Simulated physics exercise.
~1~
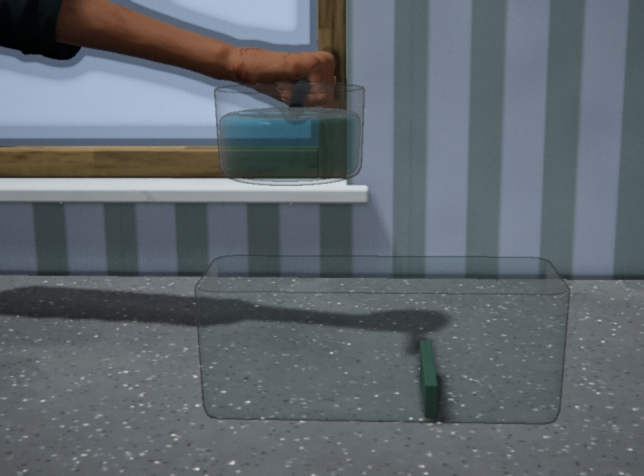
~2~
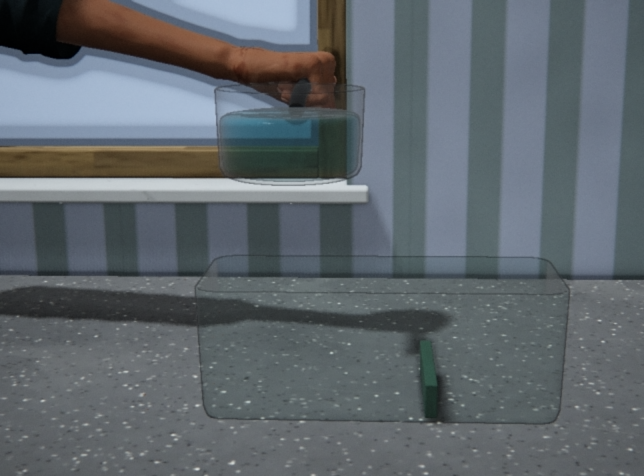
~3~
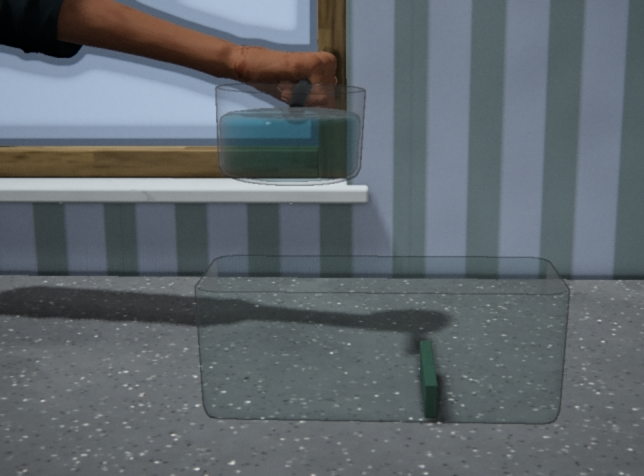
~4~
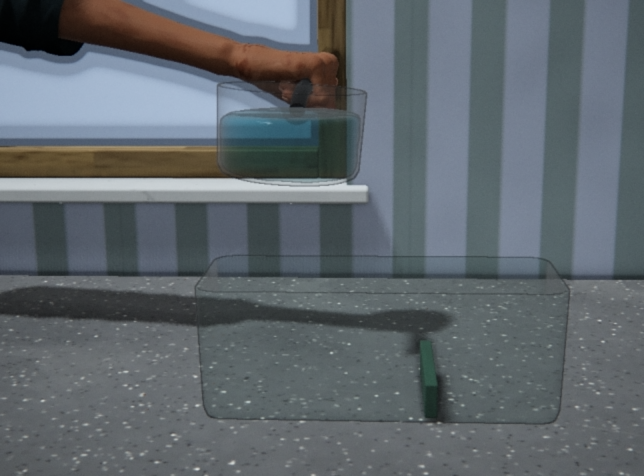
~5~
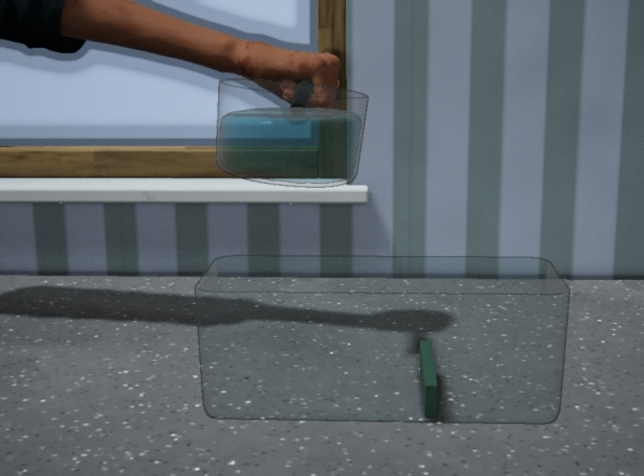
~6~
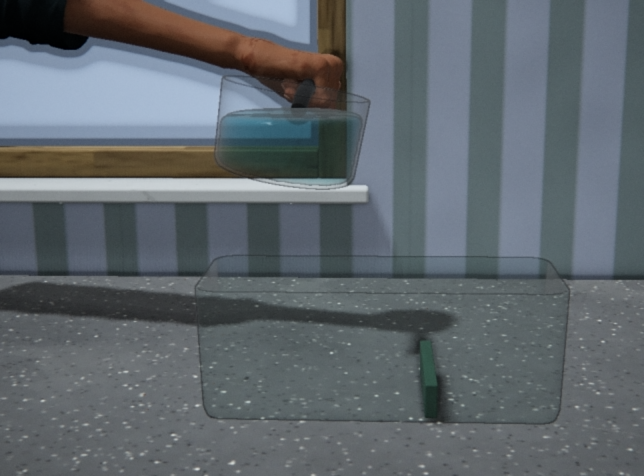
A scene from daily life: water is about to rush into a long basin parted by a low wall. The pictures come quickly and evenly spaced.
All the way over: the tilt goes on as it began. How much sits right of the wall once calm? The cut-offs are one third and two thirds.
No lower than a third, no higher than two thirds.
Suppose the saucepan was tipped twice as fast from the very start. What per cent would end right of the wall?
Something like 40 in a hundred.
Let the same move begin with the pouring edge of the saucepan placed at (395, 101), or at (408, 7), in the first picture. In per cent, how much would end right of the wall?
Close to 70 in a hundred, then close to 70 in a hundred.
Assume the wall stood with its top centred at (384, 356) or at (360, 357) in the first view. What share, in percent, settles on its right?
Respectively 90 and 95 per cent, approximately.
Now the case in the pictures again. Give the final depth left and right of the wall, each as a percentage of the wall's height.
About 40 left, about 80 right.
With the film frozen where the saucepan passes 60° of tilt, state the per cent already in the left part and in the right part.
The left part holds 0 percent and the right part 0 percent.
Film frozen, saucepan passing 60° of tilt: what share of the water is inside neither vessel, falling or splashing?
It comes to 20 per cent or so.
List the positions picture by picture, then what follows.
In the first frame, it leans 0°; its right rim is at (363, 90); the water meets the walls at (222, 115) and (361, 114); the long basin's rim runs from (206, 274) to (559, 277); the wall's top is at (428, 363).
In the second frame, it leans 0°; its right rim is at (363, 91); the water meets the walls at (222, 115) and (360, 115).
In the third frame, it leans 2°; its right rim is at (364, 92); the water meets the walls at (222, 115) and (361, 115).
In the fourth frame, it leans 4°; its right rim is at (365, 95); the water meets the walls at (222, 115) and (361, 116).
In the fifth frame, it leans 6°; its right rim is at (367, 99); the water meets the walls at (222, 115) and (362, 116).
In the sixth frame, it leans 10°; its right rim is at (369, 103); the water meets the walls at (223, 115) and (364, 116).
A moment on, the saucepan is tipped part way and 75 per cent is still to pour, 2 is left of the wall and 2 right of it.
Next, the saucepan is tipped on its side and 18 per cent is still to pour, 16 is left of the wall and 54 right of it.
Then the saucepan is tipped right over and 1 per cent is still to pour, 42 is left of the wall and 55 right of it.
Later the saucepan is tipped right over and 0 per cent is still to pour, 45 is left of the wall and 55 right of it.
Finally, 45 per cent lies left of the wall, 54 right of it and 1 outside.
